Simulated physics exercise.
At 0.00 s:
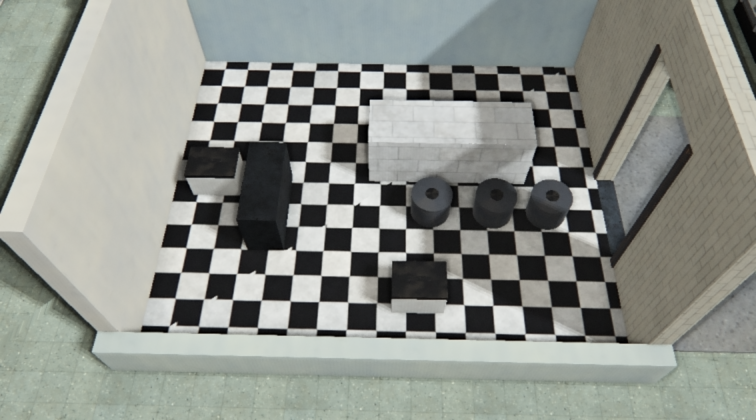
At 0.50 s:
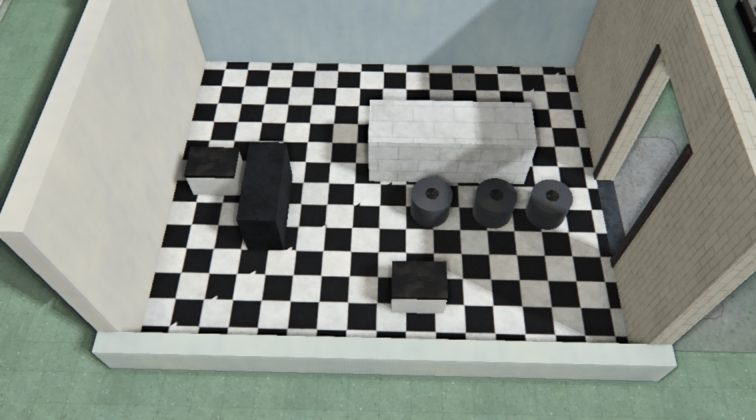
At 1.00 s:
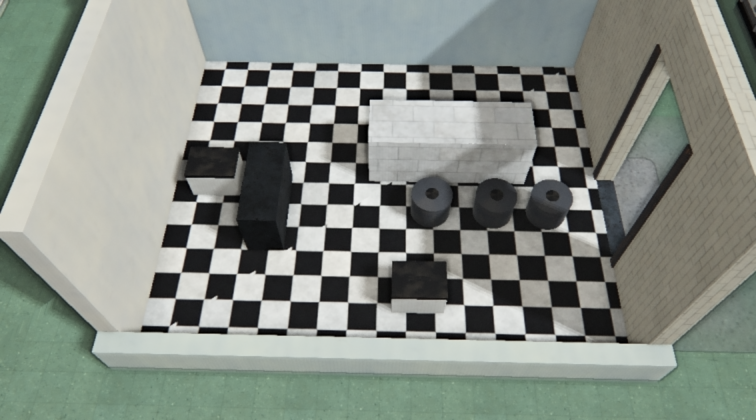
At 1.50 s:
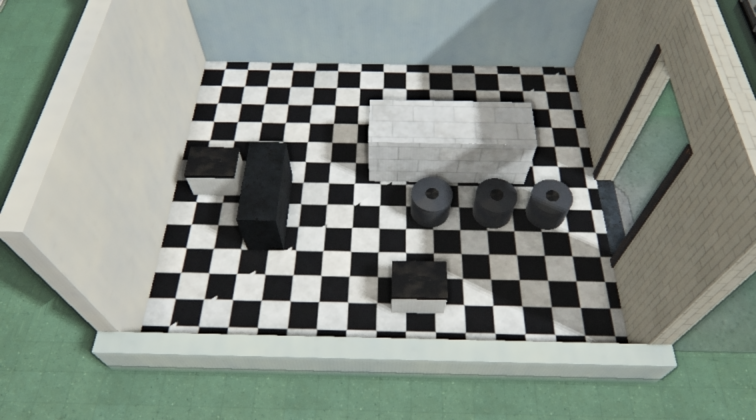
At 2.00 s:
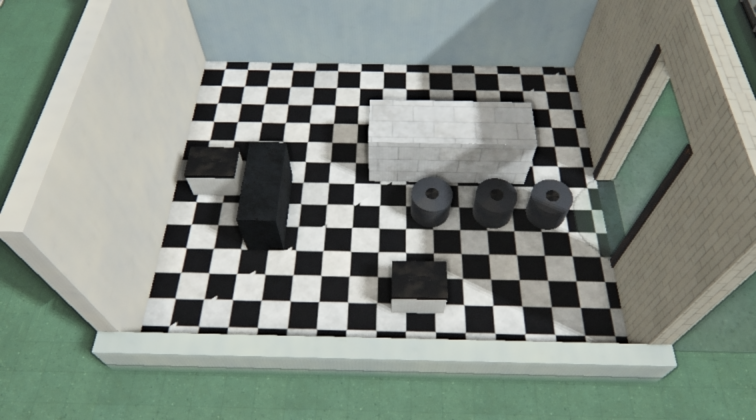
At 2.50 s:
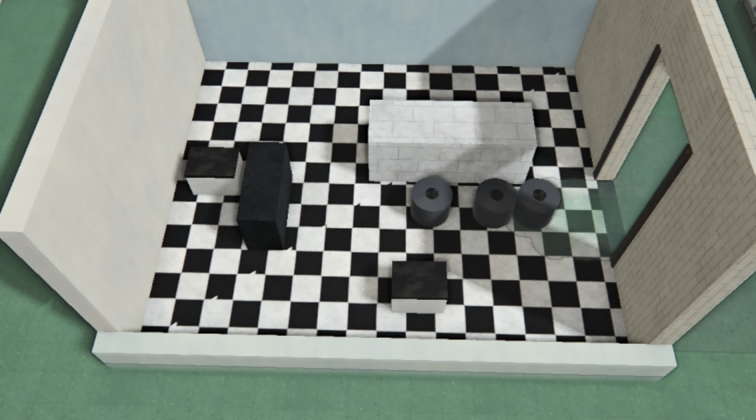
Checkered-floor room with dark drums beside a pale block, clear water spreading in through the right doorway and nudging the rightmost drum left.
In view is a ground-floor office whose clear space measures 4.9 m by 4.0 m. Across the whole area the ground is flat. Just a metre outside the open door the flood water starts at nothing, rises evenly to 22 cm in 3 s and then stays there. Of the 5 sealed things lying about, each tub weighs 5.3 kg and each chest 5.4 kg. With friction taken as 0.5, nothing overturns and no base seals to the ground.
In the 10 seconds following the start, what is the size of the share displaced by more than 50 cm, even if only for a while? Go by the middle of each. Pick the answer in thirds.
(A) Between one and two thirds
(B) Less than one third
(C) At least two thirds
C.
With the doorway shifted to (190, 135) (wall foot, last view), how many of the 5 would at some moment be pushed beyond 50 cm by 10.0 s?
In that case the number is 3.
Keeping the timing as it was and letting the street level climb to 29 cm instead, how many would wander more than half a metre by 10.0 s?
5.
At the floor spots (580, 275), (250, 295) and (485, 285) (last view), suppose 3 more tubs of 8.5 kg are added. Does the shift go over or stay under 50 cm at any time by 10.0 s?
Within the limit; beyond the limit; beyond the limit.
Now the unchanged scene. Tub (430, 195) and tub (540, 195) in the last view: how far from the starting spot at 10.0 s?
They sit 250 cm and 350 cm away, in the order given.
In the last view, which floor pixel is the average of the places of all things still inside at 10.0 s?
It sits at about (232, 159).
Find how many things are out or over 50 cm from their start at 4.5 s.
By my tally, 3.
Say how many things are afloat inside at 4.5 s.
The number is 2.
After 3.5 s 0 of 5 are over 50 cm from their spots; 1 afloat.
After 4.5 s 3 of 5 are over 50 cm from their spots; 2 afloat.
After 7.0 s 4 of 5 are over 50 cm from their spots; 3 afloat.
After 10.0 s 5 of 5 are over 50 cm from their spots, and 5 have been at some point; 5 afloat.
